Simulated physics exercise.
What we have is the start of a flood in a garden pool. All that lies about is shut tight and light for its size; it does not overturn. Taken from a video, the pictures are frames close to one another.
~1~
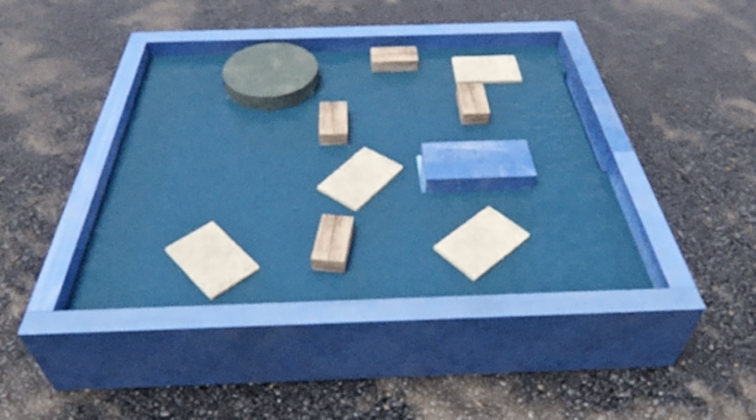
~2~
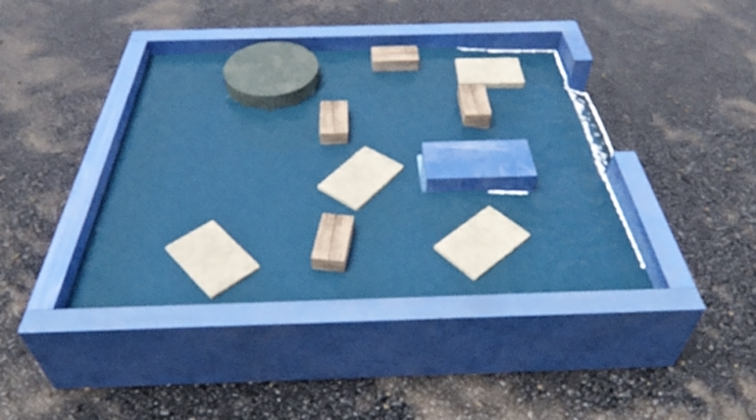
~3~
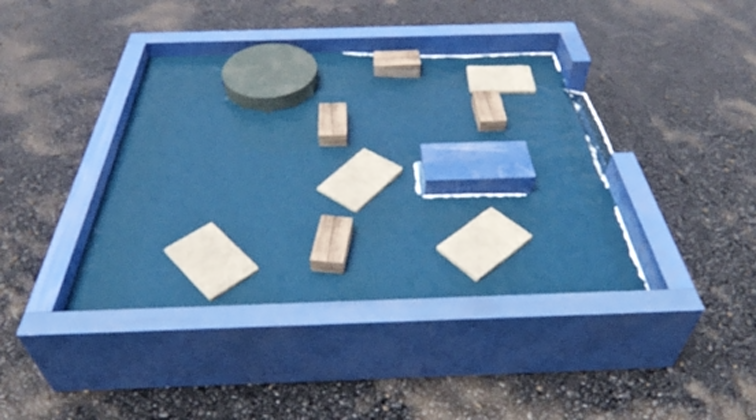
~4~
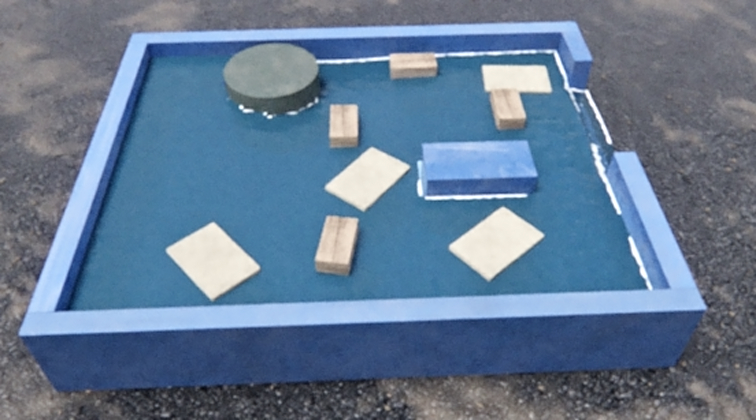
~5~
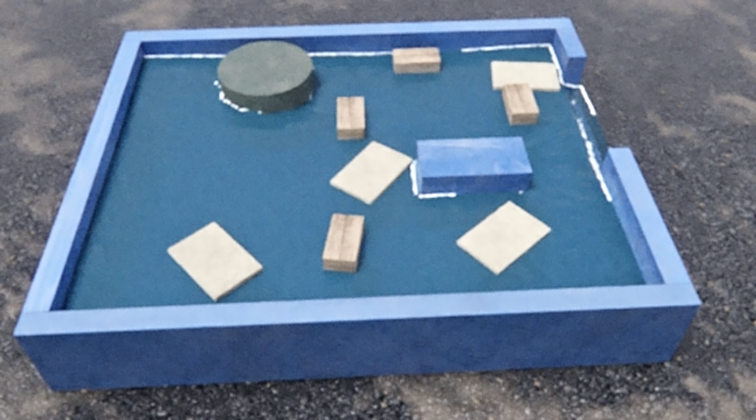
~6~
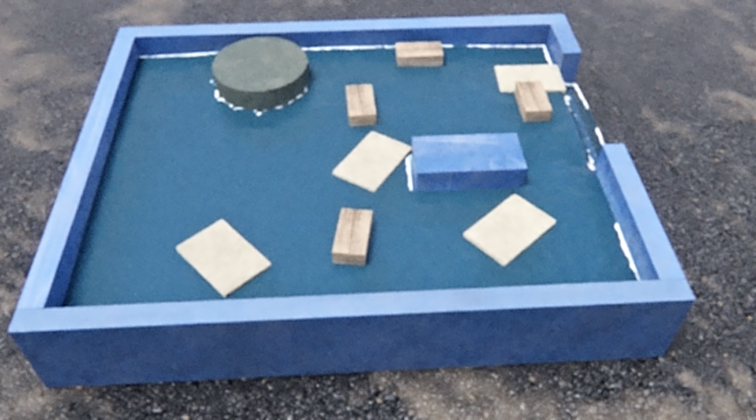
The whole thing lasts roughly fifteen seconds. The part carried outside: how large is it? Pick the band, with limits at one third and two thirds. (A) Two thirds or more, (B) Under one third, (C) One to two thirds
A, two thirds or more.
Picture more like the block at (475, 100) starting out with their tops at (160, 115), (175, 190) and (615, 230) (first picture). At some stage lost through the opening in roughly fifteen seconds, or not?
First doesn't escape, second doesn't escape, third escapes.
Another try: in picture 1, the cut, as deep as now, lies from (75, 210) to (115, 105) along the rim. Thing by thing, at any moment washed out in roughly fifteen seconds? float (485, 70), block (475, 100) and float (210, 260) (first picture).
Item one: Remains; item two: Remains; item three: Leaves.
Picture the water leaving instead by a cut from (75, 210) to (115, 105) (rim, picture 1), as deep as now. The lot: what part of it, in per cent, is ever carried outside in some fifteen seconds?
Roughly 50 %.
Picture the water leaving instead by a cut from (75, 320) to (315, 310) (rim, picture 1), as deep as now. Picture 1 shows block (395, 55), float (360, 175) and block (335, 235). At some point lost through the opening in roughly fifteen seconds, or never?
Looking at them in turn, number one is held back, number two is flushed away, and number three is flushed away.
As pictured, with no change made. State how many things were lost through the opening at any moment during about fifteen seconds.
My tally gives 6.
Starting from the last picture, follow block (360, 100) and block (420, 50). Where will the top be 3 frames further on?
Approximately (400, 90), and approximately (455, 51).
A moment on, 2 of 8 are out; 6 afloat.
Next, 3 of 8 are out; 5 afloat.
Later, 6 of 8 are out; 2 afloat.
In the end, 6 of 8 are out; 2 afloat.
